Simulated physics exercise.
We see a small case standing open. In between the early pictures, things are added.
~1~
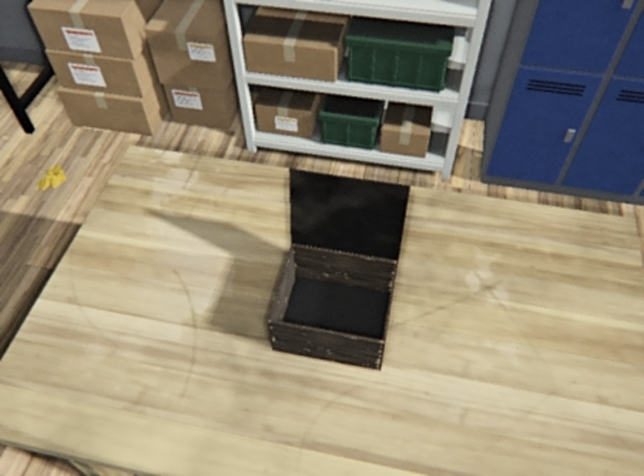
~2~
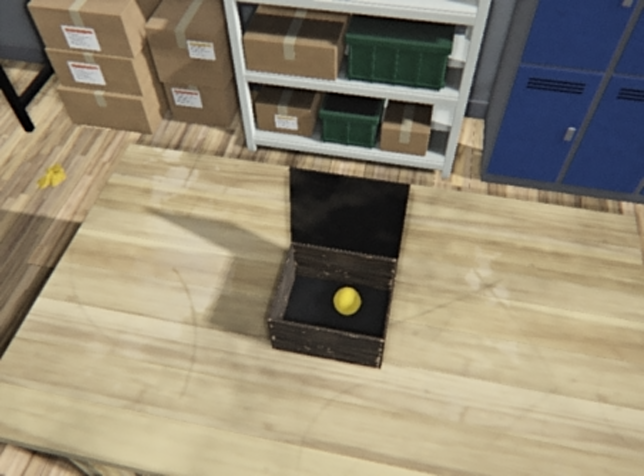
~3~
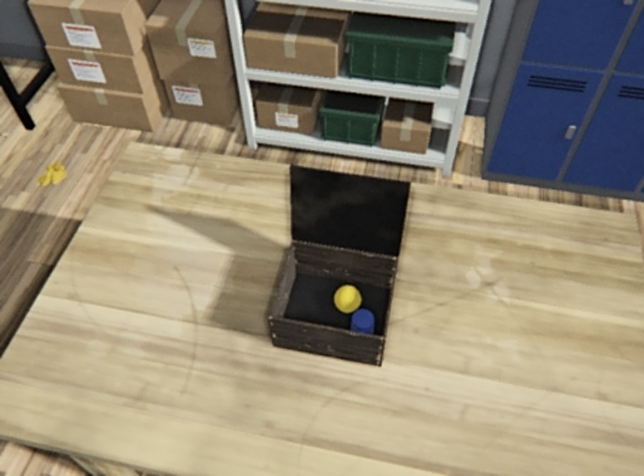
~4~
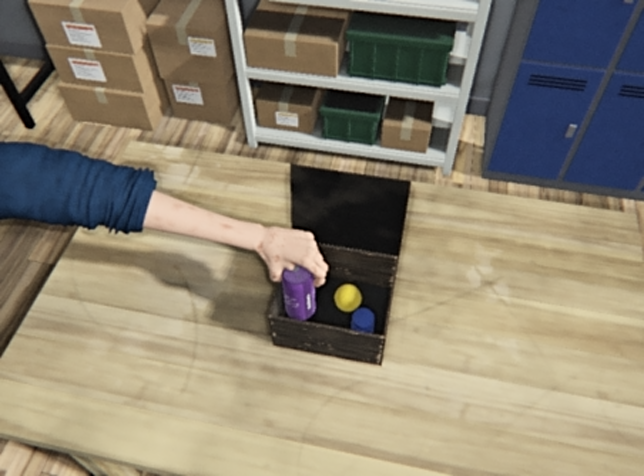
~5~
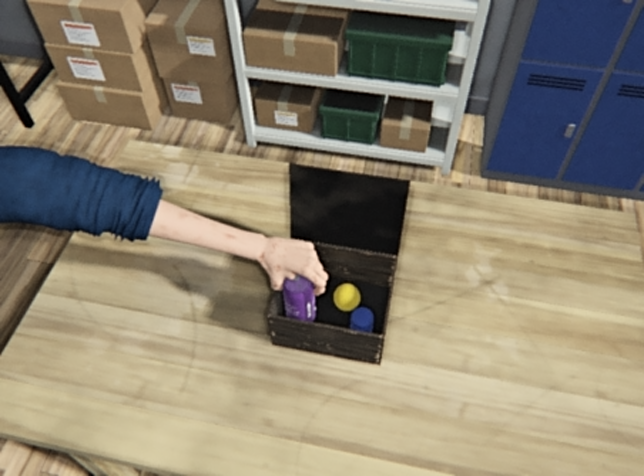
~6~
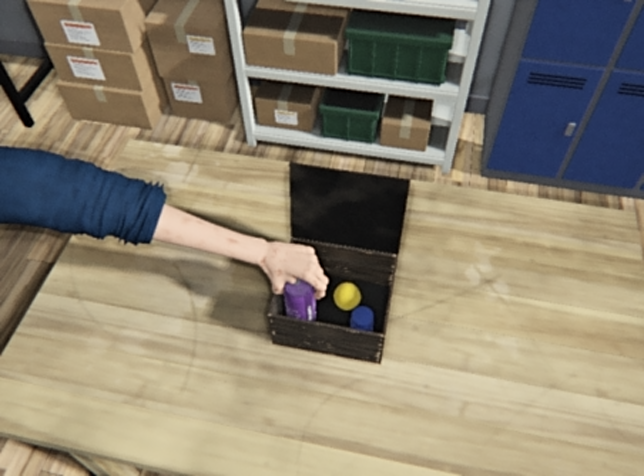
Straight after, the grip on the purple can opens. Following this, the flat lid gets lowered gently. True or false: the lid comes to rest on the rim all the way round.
False, it is held up.
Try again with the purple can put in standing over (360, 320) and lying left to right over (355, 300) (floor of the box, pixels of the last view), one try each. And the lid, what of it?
First, it comes fully down; second, it comes fully down.
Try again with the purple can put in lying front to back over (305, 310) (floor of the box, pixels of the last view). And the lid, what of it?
Then the lid does shut, as it turns out.
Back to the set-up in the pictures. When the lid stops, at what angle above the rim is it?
Some 14° above the rim.
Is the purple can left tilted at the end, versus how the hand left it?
Simply put, the purple can remains unturned.
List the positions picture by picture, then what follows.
In the first frame, the last thing is not in view yet.
In the second frame, the last thing is not in view yet.
In the third frame, the last thing is not in view yet; blue shaker (362, 330).
In the fourth frame, on its way; purple can (299, 292); blue shaker (362, 329).
In the fifth frame, on its way; purple can (300, 300); blue shaker (361, 329).
In the sixth frame, put in, still held; purple can (300, 304); blue shaker (362, 327).
Then, 1.40 s later than the last frame, lid 72° above the rim.
Then, 1.80 s later than the last frame, lid 40° above the rim.
When it is over, lid 14° above the rim; all 3 as before. End places, in pixels of the last picture, purple can near (300, 304).
